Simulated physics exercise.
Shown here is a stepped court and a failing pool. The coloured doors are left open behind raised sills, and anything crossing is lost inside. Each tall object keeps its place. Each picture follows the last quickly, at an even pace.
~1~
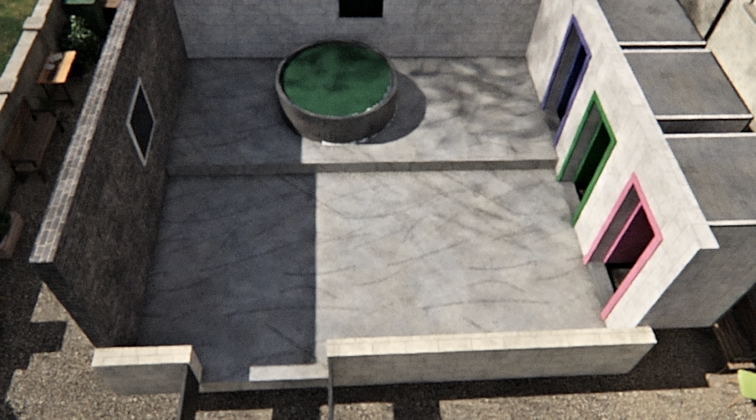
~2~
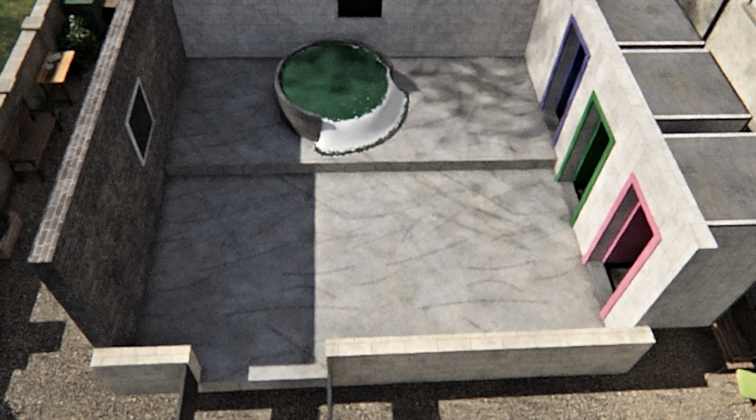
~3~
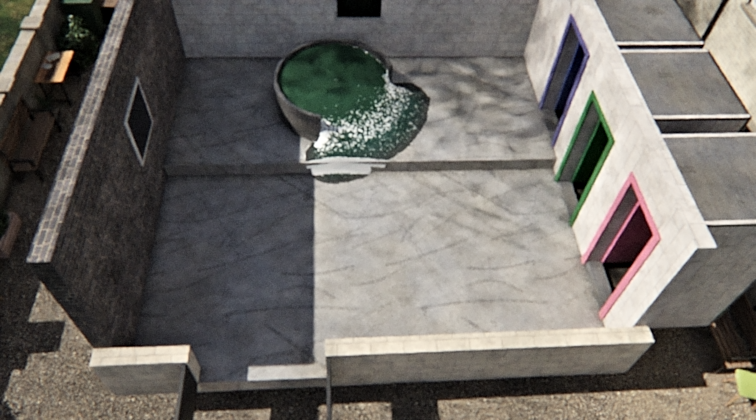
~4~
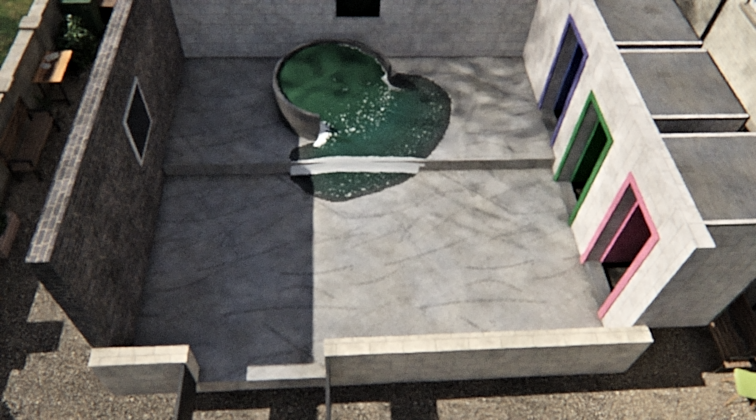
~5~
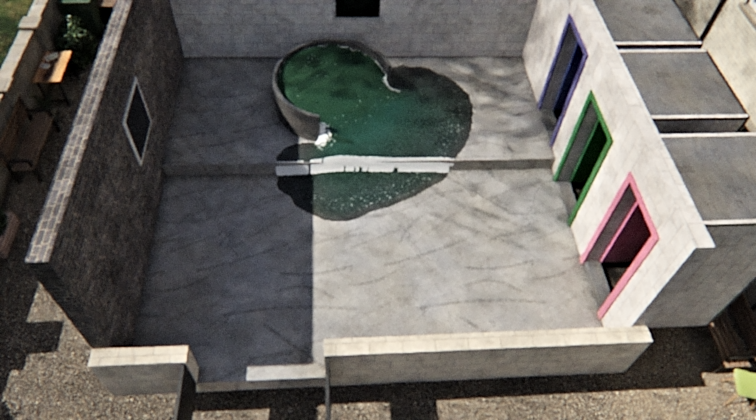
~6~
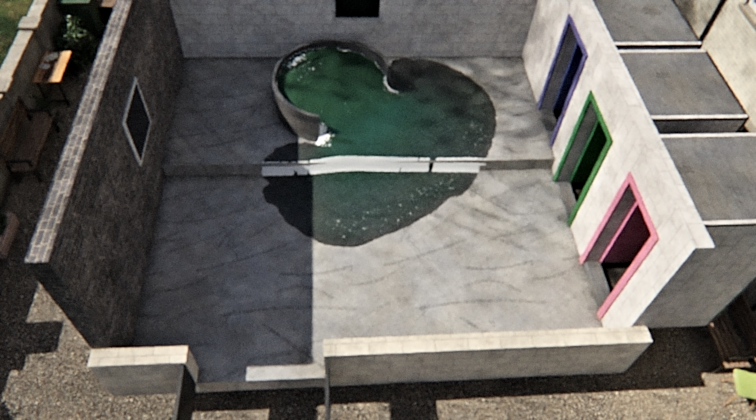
Green water bursts from the round tank, spreads across the court and spills over the step.
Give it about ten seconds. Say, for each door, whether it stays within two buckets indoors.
One by one: The green door is going to be swamped; the pink door is going to be swamped; the blue door is going to be swamped.
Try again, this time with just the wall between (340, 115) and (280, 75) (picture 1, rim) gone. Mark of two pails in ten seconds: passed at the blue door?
In that case the blue door never reaches it.
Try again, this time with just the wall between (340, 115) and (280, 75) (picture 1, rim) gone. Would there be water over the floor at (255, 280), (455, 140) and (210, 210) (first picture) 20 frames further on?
Point one reached; point two not reached; point three reached.
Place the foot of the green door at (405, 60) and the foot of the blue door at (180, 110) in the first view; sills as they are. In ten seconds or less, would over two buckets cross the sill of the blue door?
So the blue door comes in low, it seems.
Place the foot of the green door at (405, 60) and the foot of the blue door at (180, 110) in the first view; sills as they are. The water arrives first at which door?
It would be the pink one.
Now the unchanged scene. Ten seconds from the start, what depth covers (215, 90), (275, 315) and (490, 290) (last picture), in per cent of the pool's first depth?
I'd put them at close to 0 per cent, then 4 per cent, then 10 per cent.
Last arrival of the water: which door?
The one in pink.
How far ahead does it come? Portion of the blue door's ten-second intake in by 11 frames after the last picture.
Roughly 35 percent.
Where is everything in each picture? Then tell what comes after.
The round tank at (337, 80) is whole and still, in the first picture.
The front is at (320, 150), out from the gap at (378, 121), in the second picture.
The front is at (312, 162), out from the gap at (377, 123), in the third picture.
The front is at (295, 177), out from the gap at (376, 124), in the fourth picture.
Water pours out at (376, 125) and has run to (443, 78), in the fifth picture.
Water pours out at (376, 125) and has run to (329, 239), in the sixth picture.
A moment on, water covers 50 % of the floor; the green door wet at the sill, nothing in, the pink door not reached, the blue door under two buckets in.
Next, water covers 60 % of the floor; the green door over two buckets in, the pink door wet at the sill, nothing in, the blue door over two buckets in.
Then, water covers 55 % of the floor; the green door far over two buckets in, the pink door under two buckets in, the blue door far over two buckets in.
Later, water covers 65 % of the floor; the green door far over two buckets in, the pink door over two buckets in, the blue door far over two buckets in.
In the end, water covers 85 % of the floor; the green door far over two buckets in, the pink door over two buckets in, the blue door far over two buckets in.
